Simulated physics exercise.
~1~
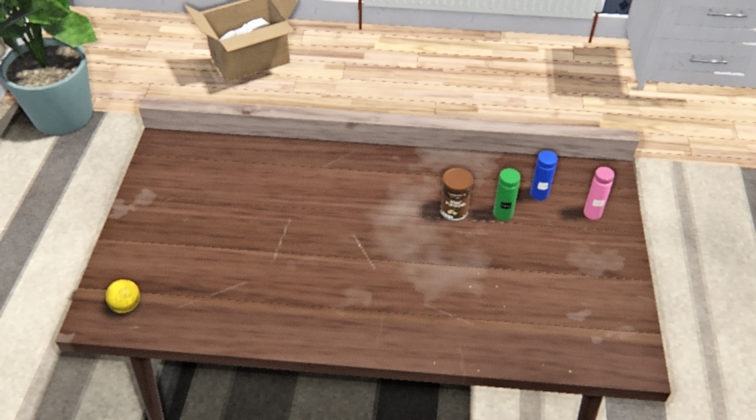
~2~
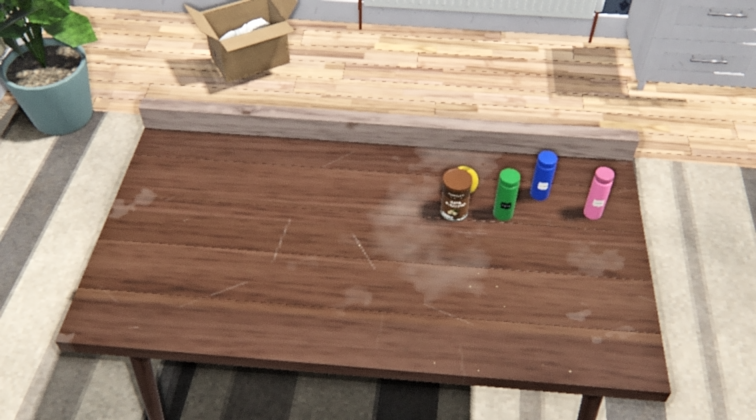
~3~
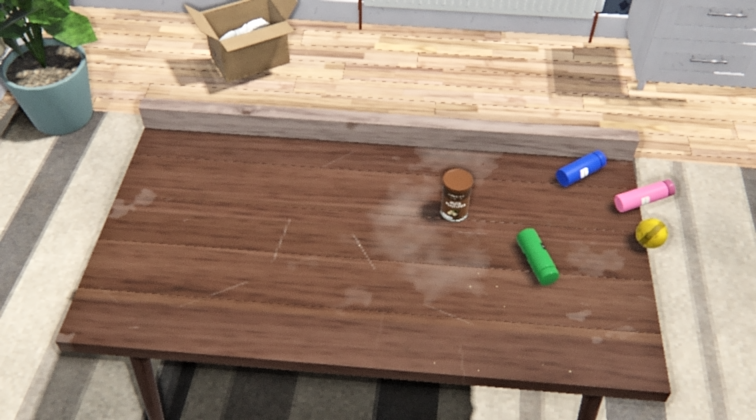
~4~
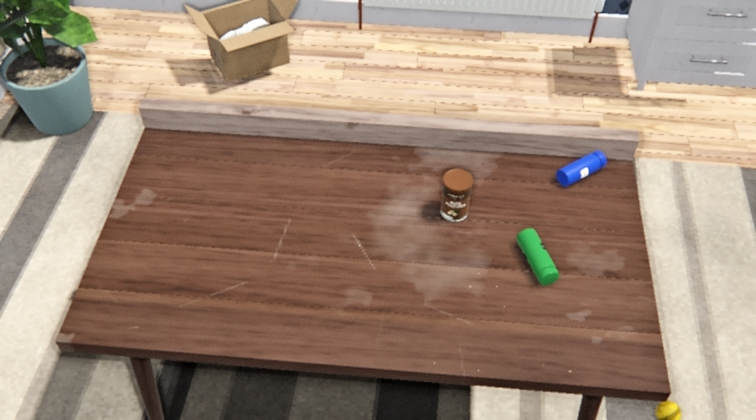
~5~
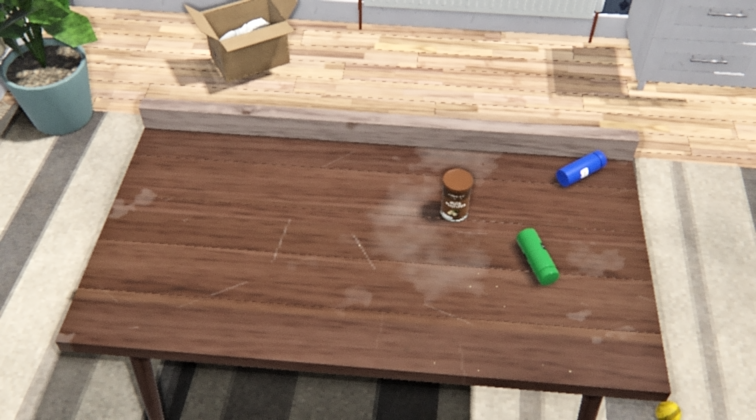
On a wooden table, a yellow ball rolls right, three bottles topple, and the pink one and ball drop off.
